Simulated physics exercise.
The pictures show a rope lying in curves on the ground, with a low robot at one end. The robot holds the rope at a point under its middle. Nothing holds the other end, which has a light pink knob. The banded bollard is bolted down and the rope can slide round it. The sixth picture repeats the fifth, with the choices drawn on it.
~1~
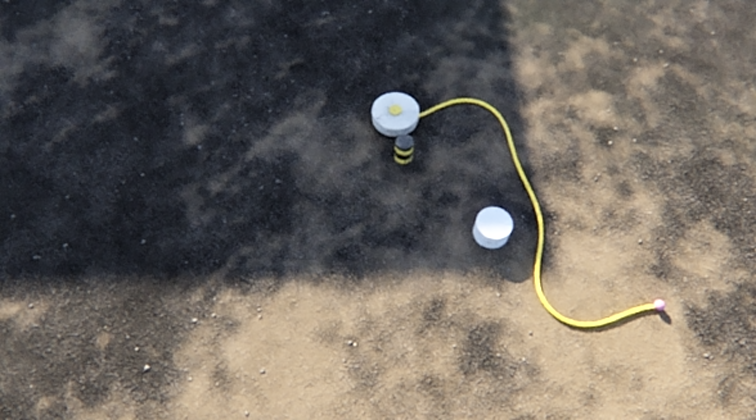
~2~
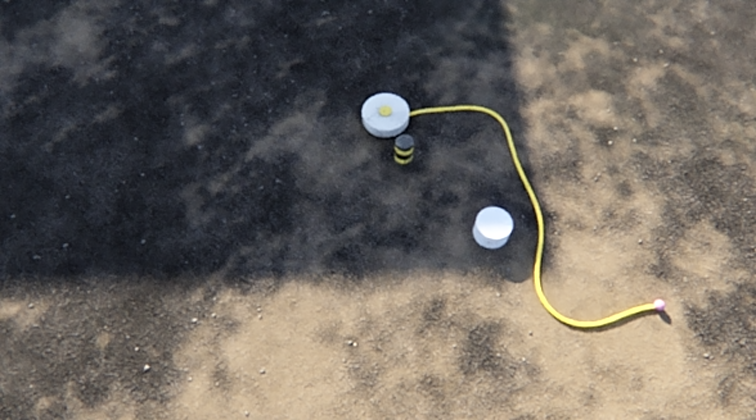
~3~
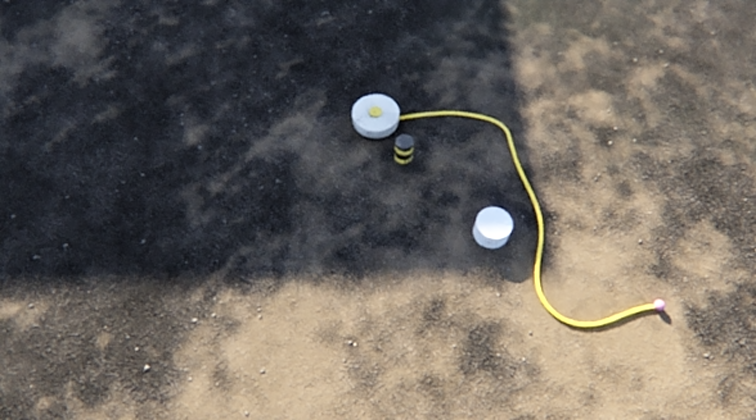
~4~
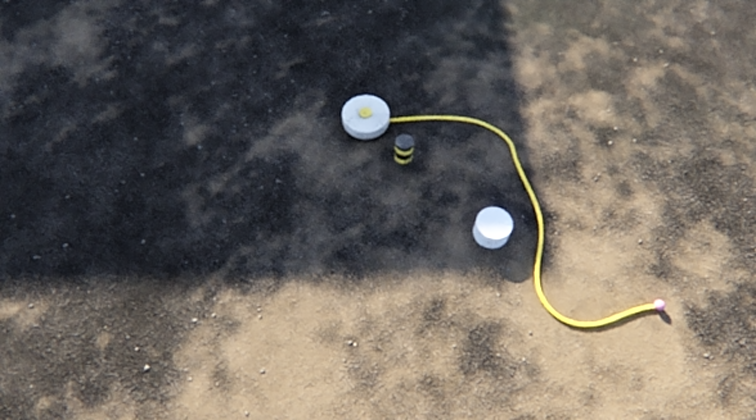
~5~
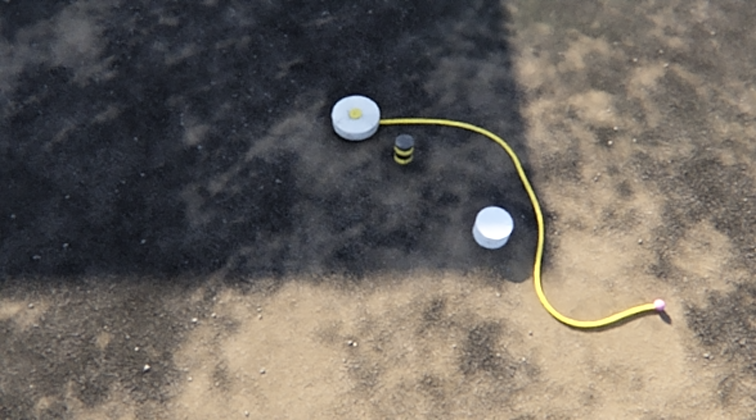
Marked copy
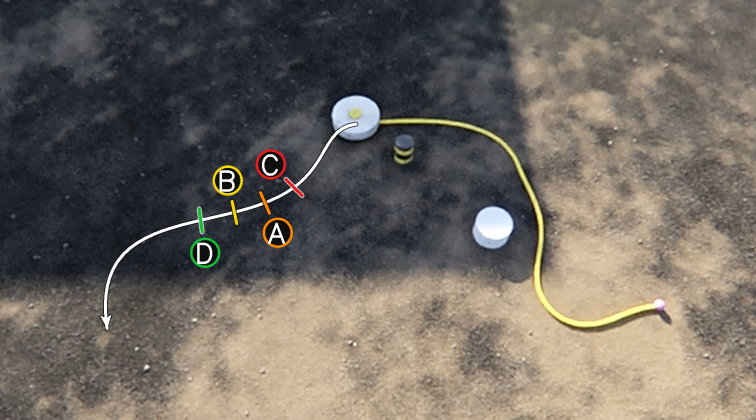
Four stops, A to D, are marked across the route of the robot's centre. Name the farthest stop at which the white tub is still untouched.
Stop at C.
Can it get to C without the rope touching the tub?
Yes.
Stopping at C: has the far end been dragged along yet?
By then, no.
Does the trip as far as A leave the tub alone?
For that mark, no.
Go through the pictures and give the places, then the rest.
Robot (395, 115); free end (659, 306); white tub (493, 228), in the first picture.
Robot (386, 116); bollard (404, 153), in the second picture.
Robot (376, 117); white tub (493, 228), in the third picture.
Robot (366, 118); free end (659, 306), in the fourth picture.
Robot (356, 119); bollard (404, 153); free end (659, 306); white tub (493, 228), in the fifth picture.
On the marked copy, A at (265, 203); B at (234, 212); C at (294, 187); D at (201, 220); the route from (356, 124) via (222, 215) to (107, 328).
With C. Early on, robot (330, 136), middle of the rope (530, 198), free end (659, 306).
Further on, robot (313, 162), middle of the rope (523, 199), free end (659, 306).
At the end, robot (293, 183), middle of the rope (504, 202), free end (659, 306); only the bollard has been touched, if anything.
As for the rest, A brings the rope against the tub; B brings the rope against the tub; D brings the rope against the tub.
